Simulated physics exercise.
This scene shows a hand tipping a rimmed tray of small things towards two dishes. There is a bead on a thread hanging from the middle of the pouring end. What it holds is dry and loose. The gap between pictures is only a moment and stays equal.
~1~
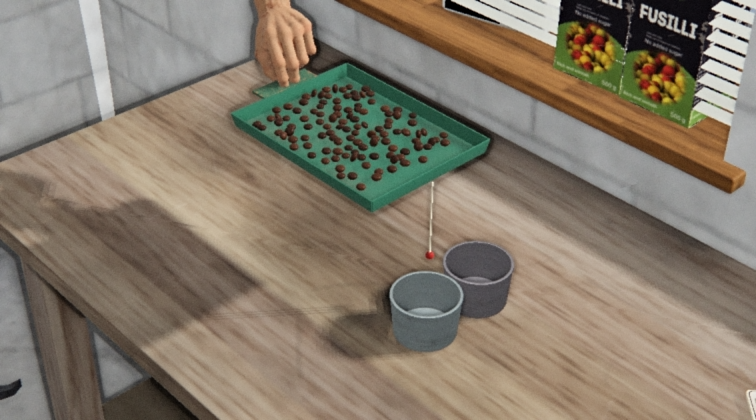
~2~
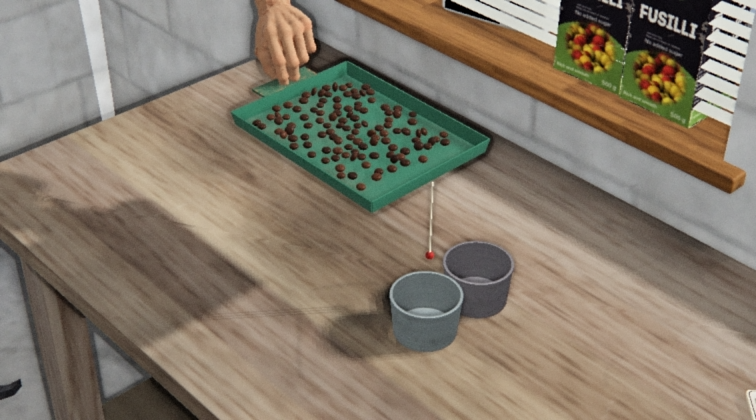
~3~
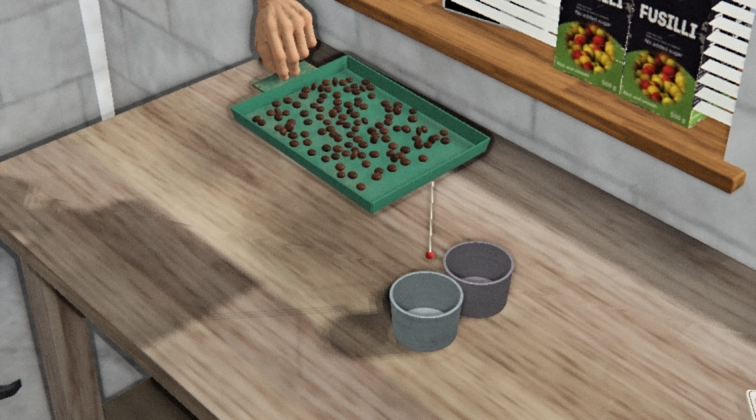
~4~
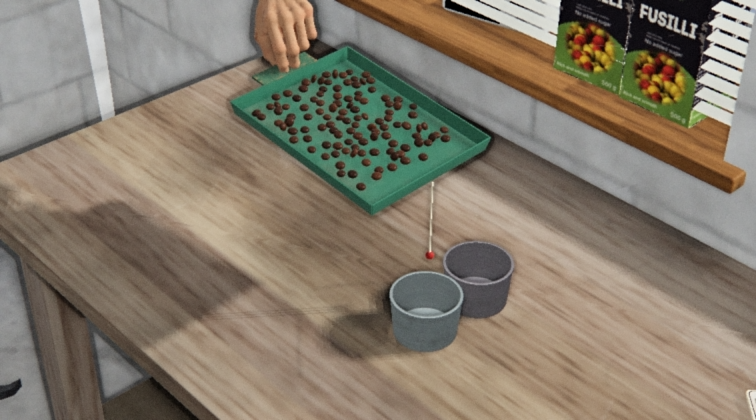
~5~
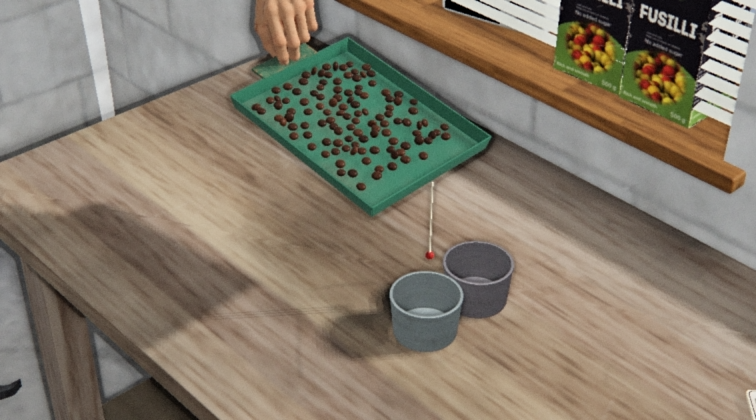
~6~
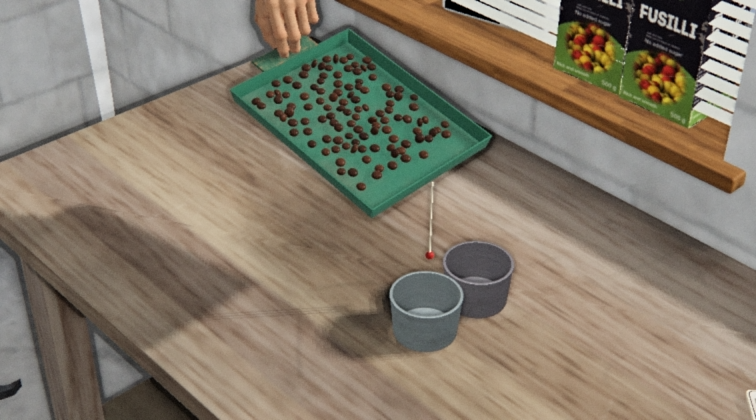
A hand slowly raises the handle end of a green rimmed tray scattered with small brown drops, tilting it slightly towards two empty grey dishes on a wooden table, while the drops keep their places and a red bead hangs beneath.
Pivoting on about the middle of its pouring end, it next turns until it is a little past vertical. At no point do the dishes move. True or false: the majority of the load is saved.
False.
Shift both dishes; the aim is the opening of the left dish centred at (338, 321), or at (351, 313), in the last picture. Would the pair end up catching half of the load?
Try 1: In excess of half; try 2: In excess of half.
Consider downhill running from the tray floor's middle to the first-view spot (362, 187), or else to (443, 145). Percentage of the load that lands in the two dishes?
I'd put it at some 10 % and then some 20 %.
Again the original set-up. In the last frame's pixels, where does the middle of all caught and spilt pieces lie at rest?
I'd put the middle somewhere around (397, 342).
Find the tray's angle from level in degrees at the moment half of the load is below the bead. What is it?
At roughly 90°.
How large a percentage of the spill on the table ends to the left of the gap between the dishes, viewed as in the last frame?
Close to 90 in a hundred.
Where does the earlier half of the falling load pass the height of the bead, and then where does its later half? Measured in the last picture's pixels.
I'd place the first part at (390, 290) and the rest at (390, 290).
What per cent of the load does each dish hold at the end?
Roughly 40 in a hundred end in the left dish and roughly 0 in a hundred in the right dish.
Soon, tray tipped steeply; all on the tray.
A while on, tray tipped right over; about half on the tray; a small part in the left dish; about a quarter outside both; about a quarter in the air.
Towards the end, tray tipped past a quarter turn; about a third in the left dish; about two thirds outside both.
Finally, tray tipped past a quarter turn; about a third in the left dish; none in the right dish; about two thirds outside both.
